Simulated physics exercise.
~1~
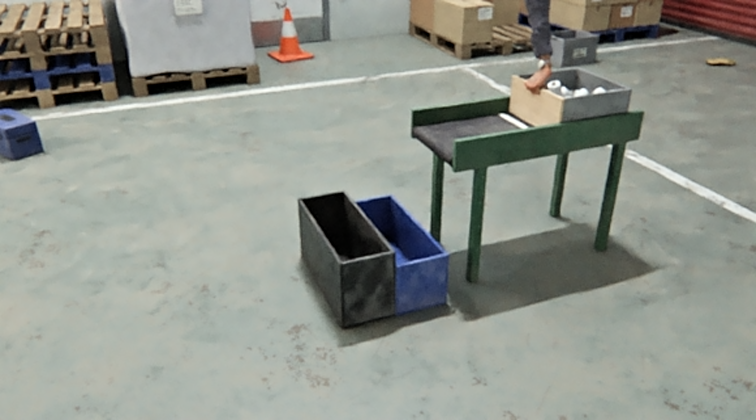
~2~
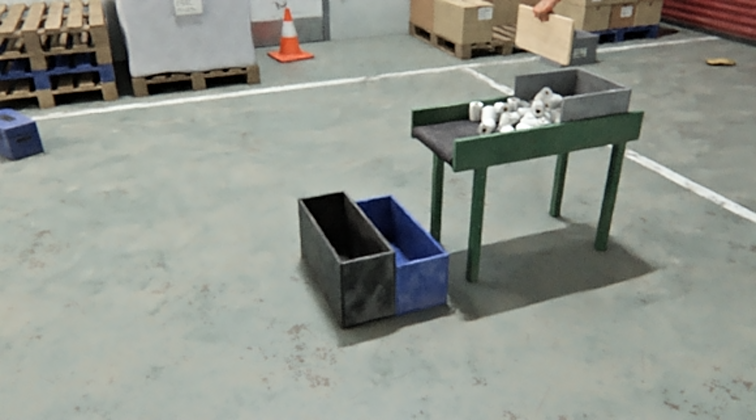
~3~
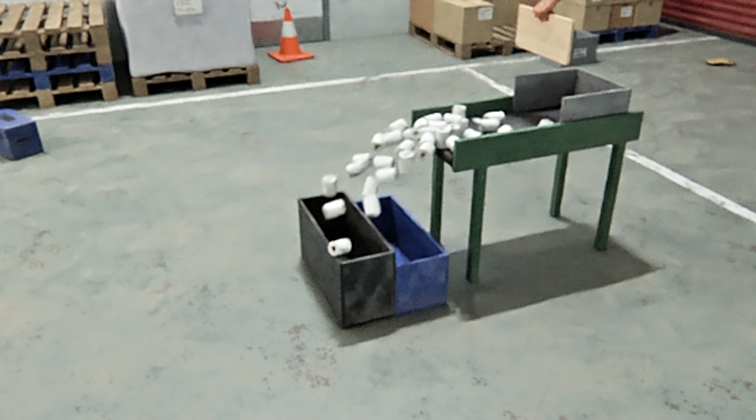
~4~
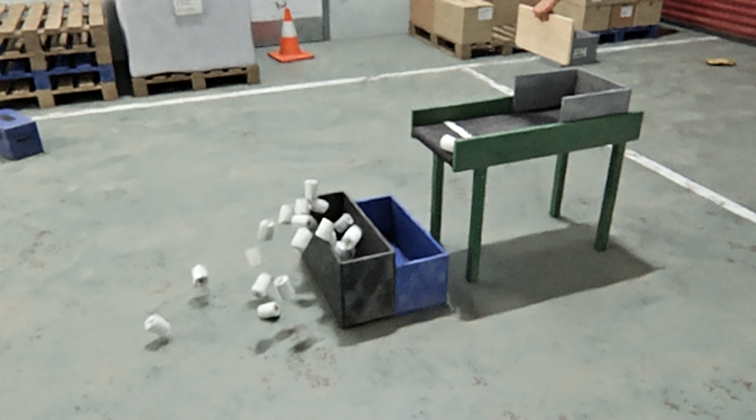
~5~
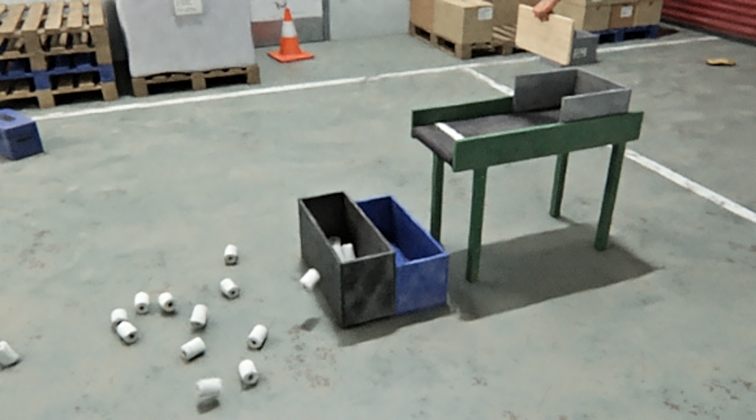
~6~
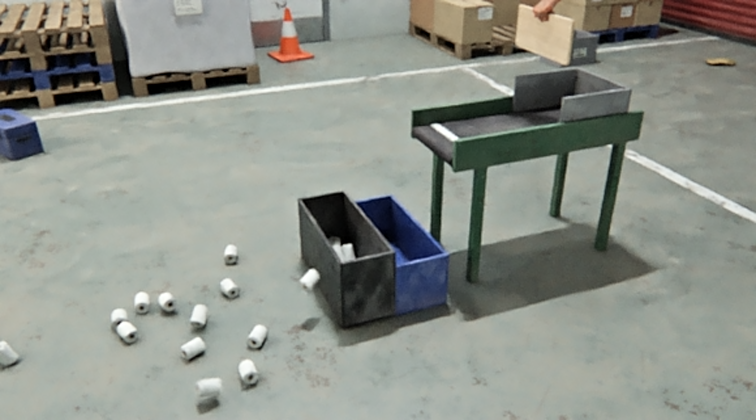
A fixed, raised view looks down on a warehouse floor with white lines, stacked pallets and an orange cone at the back. At right, a green-sided table carries a dark belt with a grey pen of white paper rolls, while black and blue tubs stand below its left end. A hand lifts a pale board away, and the rolls spill leftward along the belt. They fly off the end in a stream, some dropping into the black tub, others bouncing onto the floor beyond it. Finally, the belt is clear of rolls, the blue tub looks empty, and scattered rolls lie still at left.
